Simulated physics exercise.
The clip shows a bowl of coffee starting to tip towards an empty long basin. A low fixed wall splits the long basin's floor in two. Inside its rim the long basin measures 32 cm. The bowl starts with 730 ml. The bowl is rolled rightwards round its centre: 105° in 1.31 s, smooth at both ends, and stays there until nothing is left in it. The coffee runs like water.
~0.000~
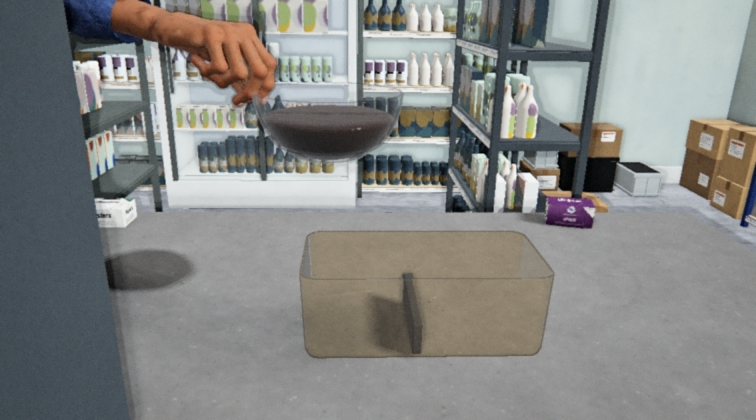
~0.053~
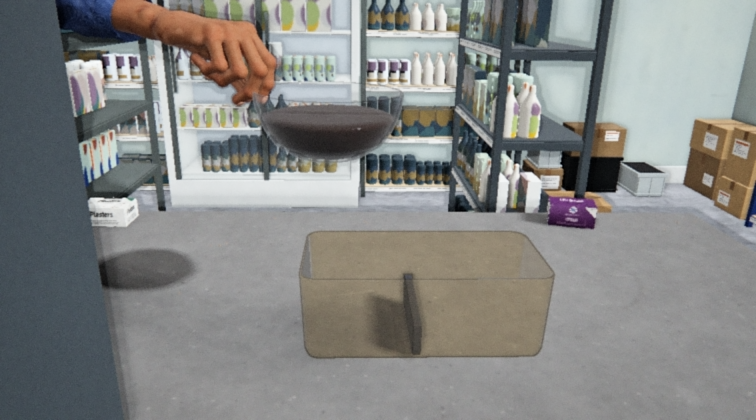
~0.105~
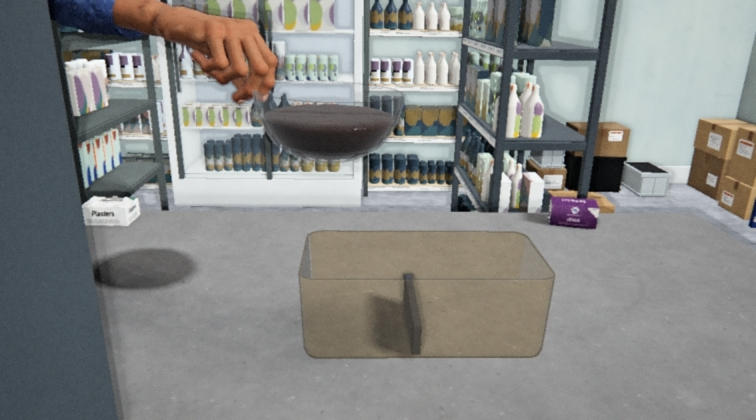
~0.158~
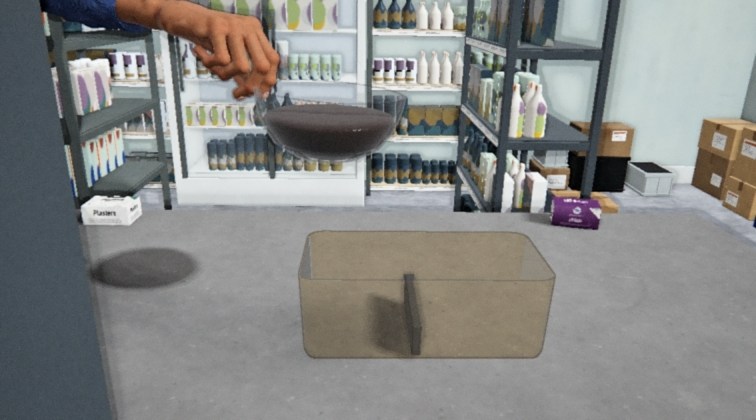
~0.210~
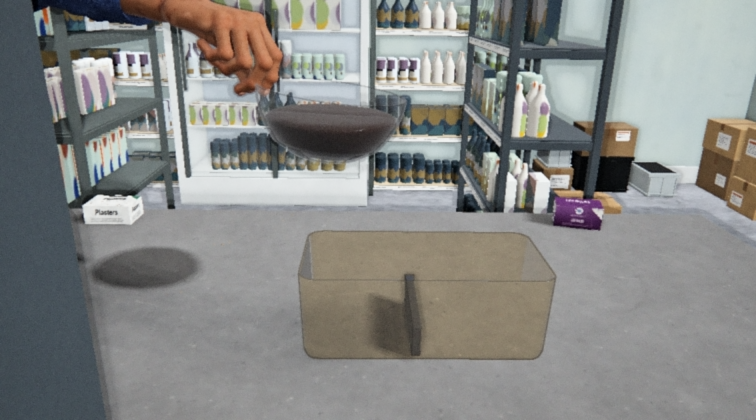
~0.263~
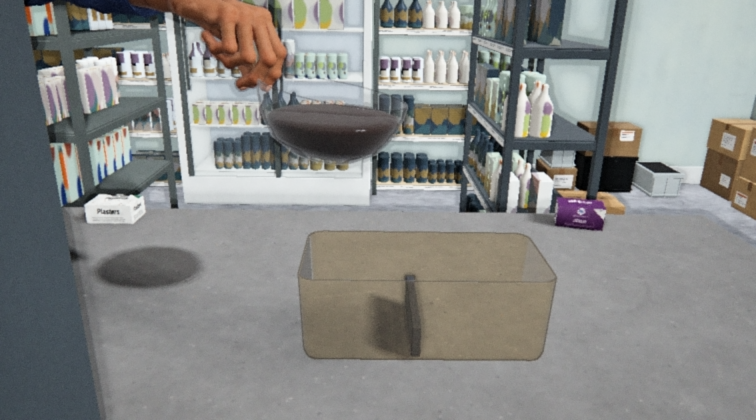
The clip opens on a hand holding a clear bowl of dark coffee level above an empty, see-through long basin with a low dividing wall, in a room lined with stocked shelves. The bowl stays level briefly, then slowly tilts a little to the right, its right rim dipping slightly.
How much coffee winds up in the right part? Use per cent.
Roughly 80 per cent is past the wall.
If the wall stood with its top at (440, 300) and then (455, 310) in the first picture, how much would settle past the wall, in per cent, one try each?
In turn about 55 and 30 per cent.
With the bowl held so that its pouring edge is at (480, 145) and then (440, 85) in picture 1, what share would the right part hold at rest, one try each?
In turn about 95 and 95 per cent.
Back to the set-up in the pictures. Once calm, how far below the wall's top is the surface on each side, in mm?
Left about 38 mm, right about 20 mm.
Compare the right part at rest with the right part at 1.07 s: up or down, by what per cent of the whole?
It goes up by about 3.
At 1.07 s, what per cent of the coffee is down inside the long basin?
Some 86 per cent.
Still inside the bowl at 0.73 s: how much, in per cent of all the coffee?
About 56 per cent.
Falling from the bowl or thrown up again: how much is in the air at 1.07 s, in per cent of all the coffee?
Some 12 per cent.
Then, 0.73 s in, the tilt is 62° and 57 per cent is still to pour, 1 is left of the wall and 9 right of it.
Then, 1.07 s in, the tilt is 96° and 3 per cent is still to pour, 10 is left of the wall and 76 right of it.
Then, 1.42 s in, the tilt is 105° and 0 per cent is still to pour, 20 is left of the wall and 80 right of it.
Then, 1.81 s in, the tilt is 105° and 0 per cent is still to pour, 20 is left of the wall and 80 right of it.
Finally, 20 per cent lies left of the wall, 80 right of it and 1 outside.
